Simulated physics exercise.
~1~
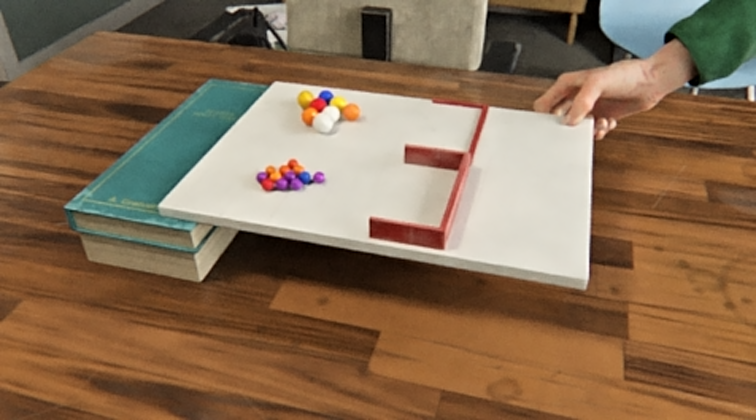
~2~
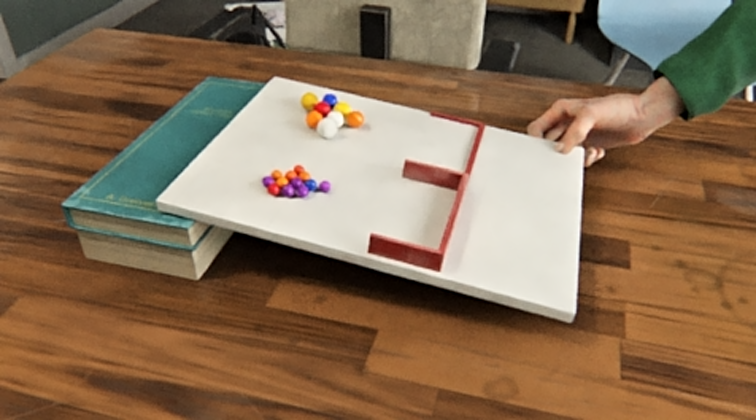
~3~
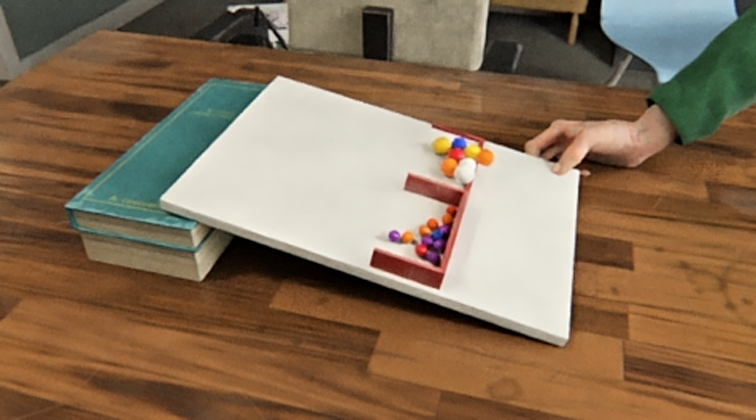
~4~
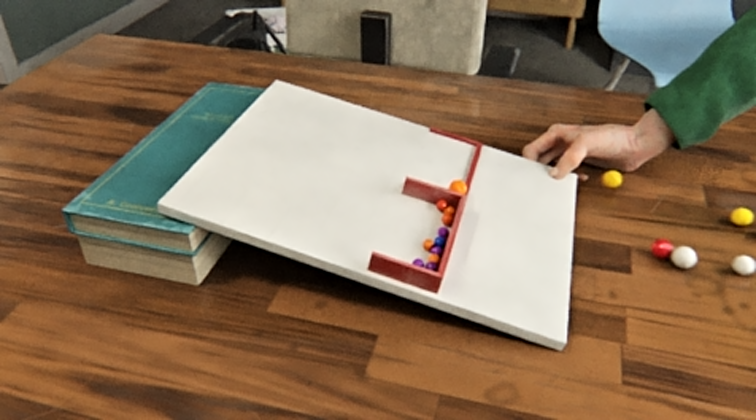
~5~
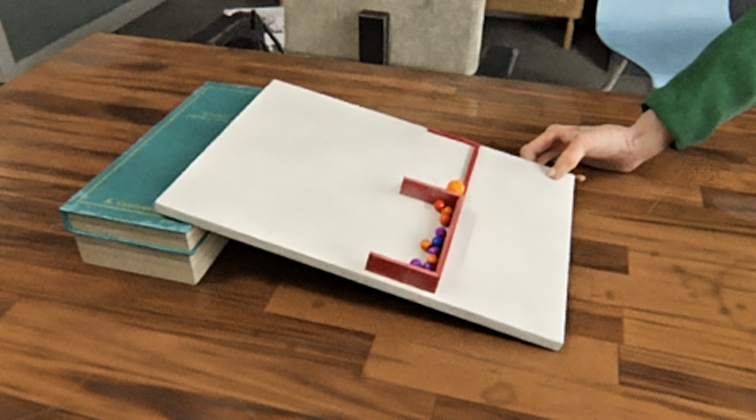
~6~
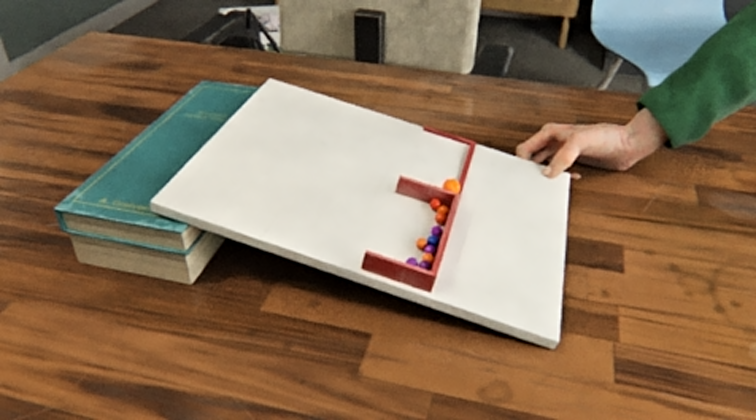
A hand in a green sleeve lowers the right end of a white board whose left end rests on a stack of books, above a wooden table. Two heaps of small colourful balls sit on the board, each facing a red barrier. As the slope steepens, both heaps slide down to the right. The nearer, smaller balls collect inside their barrier, while most of the larger balls in the farther heap get past theirs and roll onto the table and out of view. At the end, the nearer heap stays held, and an orange ball remains at the farther barrier.
